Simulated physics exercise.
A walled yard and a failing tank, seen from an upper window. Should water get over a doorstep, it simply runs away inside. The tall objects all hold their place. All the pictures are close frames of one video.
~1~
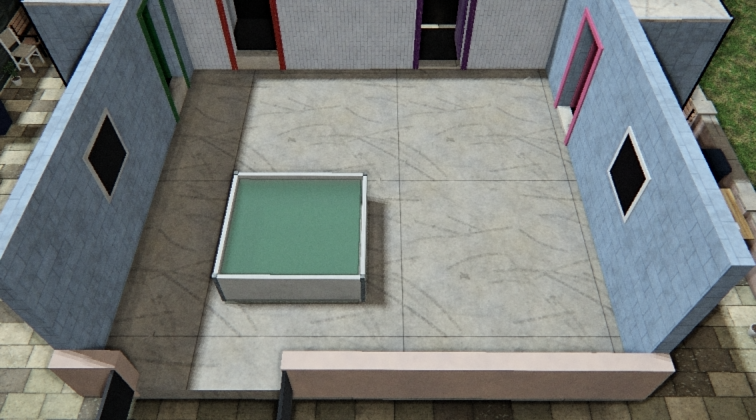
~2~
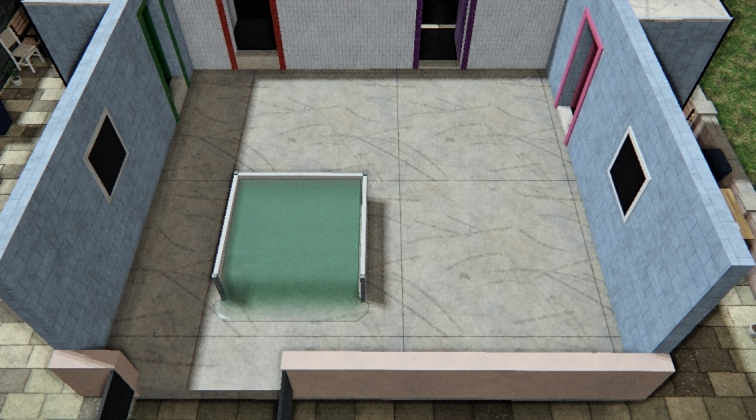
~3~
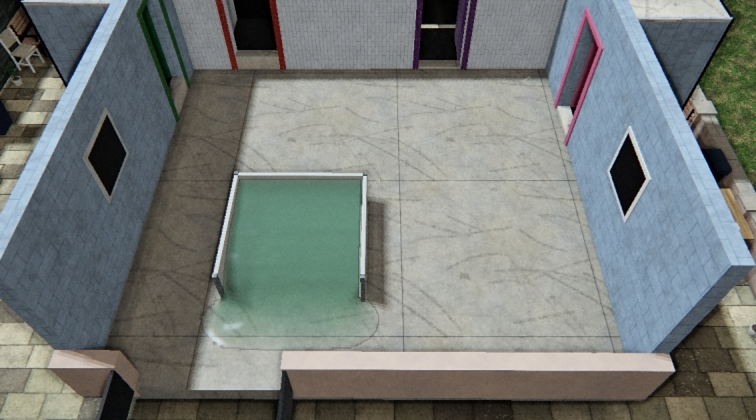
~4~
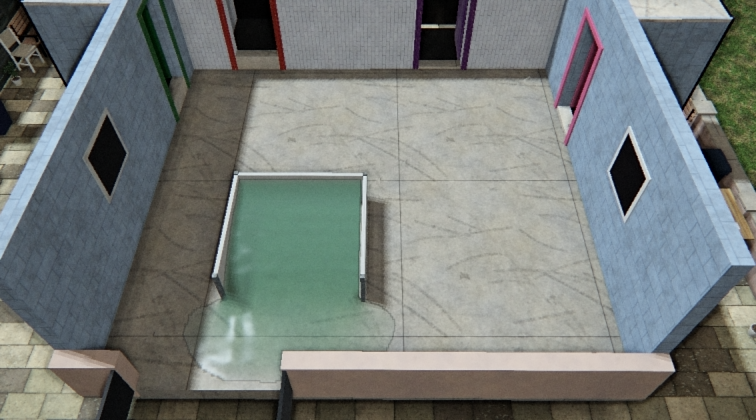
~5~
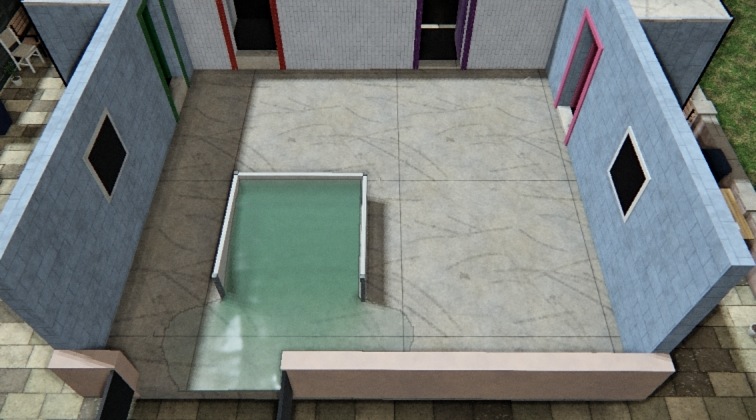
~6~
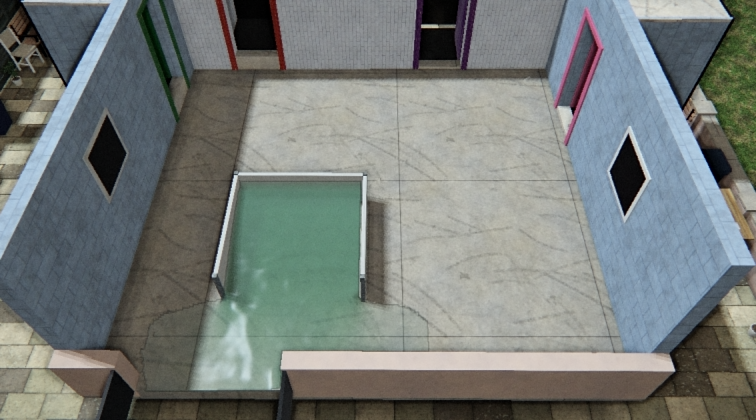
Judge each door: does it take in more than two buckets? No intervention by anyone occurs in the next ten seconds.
At the end, the purple door copes honestly; the red door copes honestly; the pink door copes honestly; the green door copes honestly.
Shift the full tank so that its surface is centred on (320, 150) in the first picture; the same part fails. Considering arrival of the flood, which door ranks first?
Answer: The one in pink.
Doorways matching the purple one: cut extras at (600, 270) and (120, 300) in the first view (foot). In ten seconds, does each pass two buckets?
Result: First overshoots, second undershoots.
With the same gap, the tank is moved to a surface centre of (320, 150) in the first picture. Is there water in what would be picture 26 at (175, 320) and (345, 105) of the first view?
Submerged, then unflooded.
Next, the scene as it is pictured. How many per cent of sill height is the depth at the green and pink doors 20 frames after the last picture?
First around 0 percent, second around 0 percent.
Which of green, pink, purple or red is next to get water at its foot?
Looks like the door marked pink.
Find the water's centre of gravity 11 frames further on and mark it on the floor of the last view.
Near (322, 295).
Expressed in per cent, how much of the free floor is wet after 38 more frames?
Roughly 50 percent.
A moment on, water covers 10 % of the floor; the purple door not reached, the red door not reached, the pink door not reached, the green door not reached.
Next, water covers 20 % of the floor; the purple door not reached, the red door not reached, the pink door not reached, the green door not reached.
Then, water covers 30 % of the floor; the purple door not reached, the red door not reached, the pink door not reached, the green door not reached.
Later, water covers 50 % of the floor; the purple door not reached, the red door not reached, the pink door wet at the sill, nothing in, the green door not reached.
In the end, water covers 80 % of the floor; the purple door wet at the sill, nothing in, the red door not reached, the pink door wet at the sill, nothing in, the green door wet at the sill, nothing in.
